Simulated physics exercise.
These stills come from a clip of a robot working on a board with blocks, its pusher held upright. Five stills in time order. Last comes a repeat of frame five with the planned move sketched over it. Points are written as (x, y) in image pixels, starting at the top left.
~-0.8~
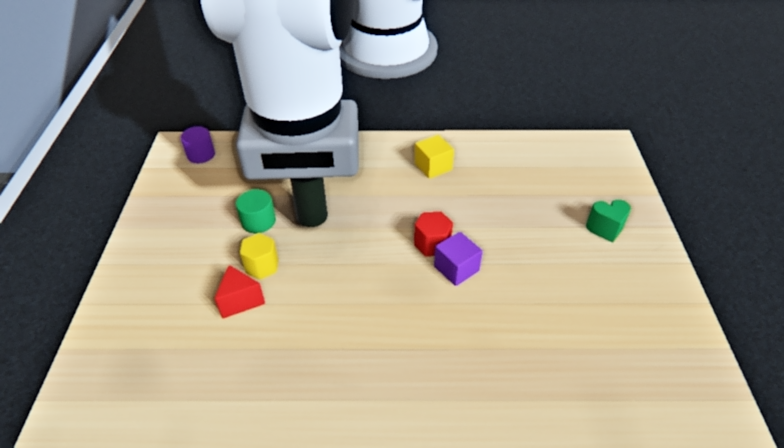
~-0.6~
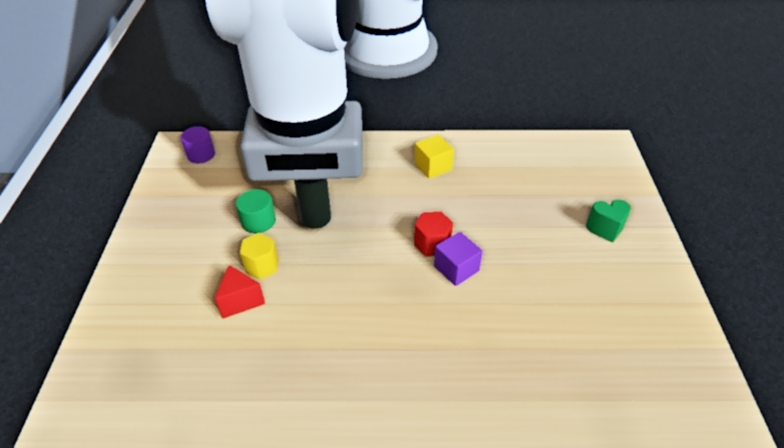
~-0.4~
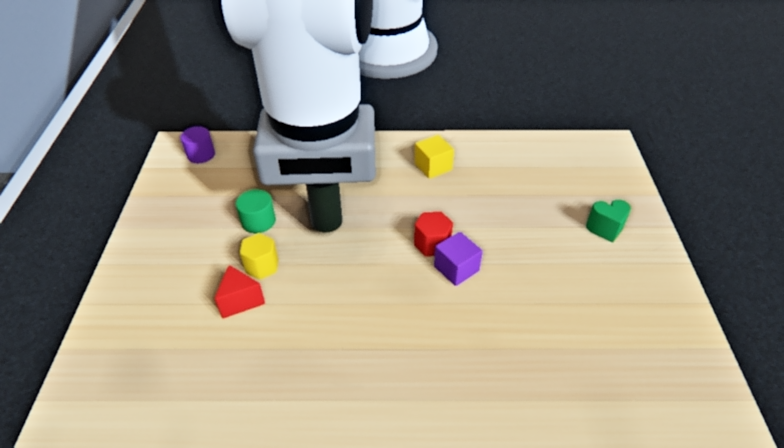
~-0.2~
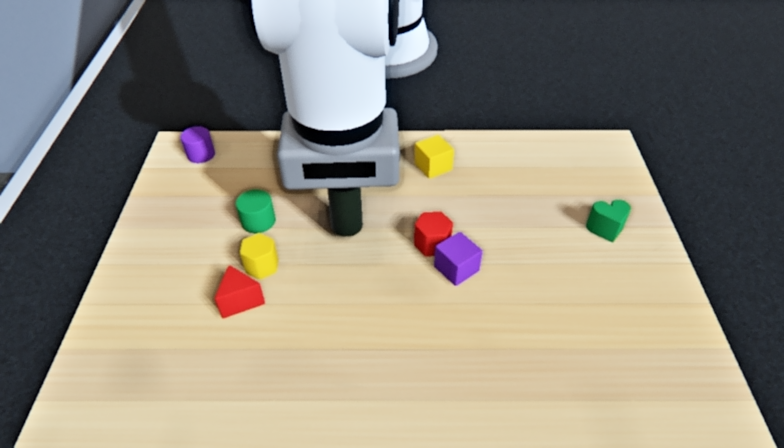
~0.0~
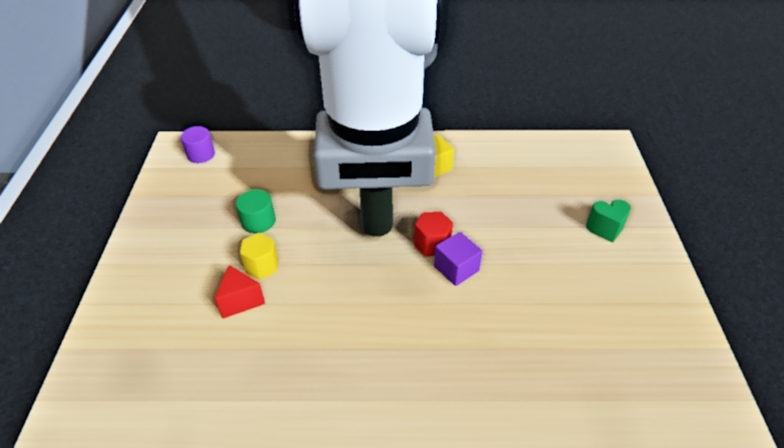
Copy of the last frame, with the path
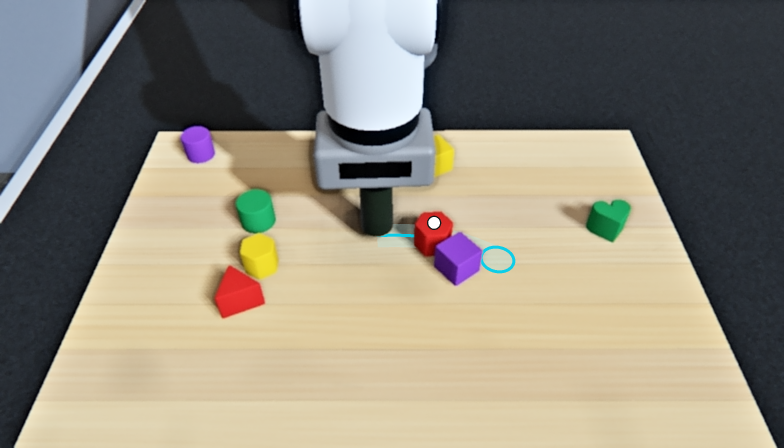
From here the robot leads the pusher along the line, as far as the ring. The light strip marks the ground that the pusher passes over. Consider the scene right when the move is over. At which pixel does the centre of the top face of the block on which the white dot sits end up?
Near (537, 242).
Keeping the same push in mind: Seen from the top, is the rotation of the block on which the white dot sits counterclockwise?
My answer is yes.
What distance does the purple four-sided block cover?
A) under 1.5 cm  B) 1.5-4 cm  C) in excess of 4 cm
My pick is B.
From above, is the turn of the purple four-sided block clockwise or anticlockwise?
It spins with the clock.
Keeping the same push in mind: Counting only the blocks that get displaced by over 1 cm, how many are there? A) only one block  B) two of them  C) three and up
(B)
Drawn move, from (378, 236) through (418, 236) and (459, 244) to (497, 259); the dot is on the red hexagon.
One third of the way, pusher at (420, 227); red hexagon at (453, 225); purple four-sided block at (466, 251), turned 20° clockwise.
Two thirds of the way, pusher at (461, 235); red hexagon at (496, 232); purple four-sided block at (473, 256), turned 50° clockwise.
At the end, pusher at (499, 250); red hexagon at (537, 242), turned 25° anticlockwise; purple four-sided block at (474, 258), turned 60° clockwise.
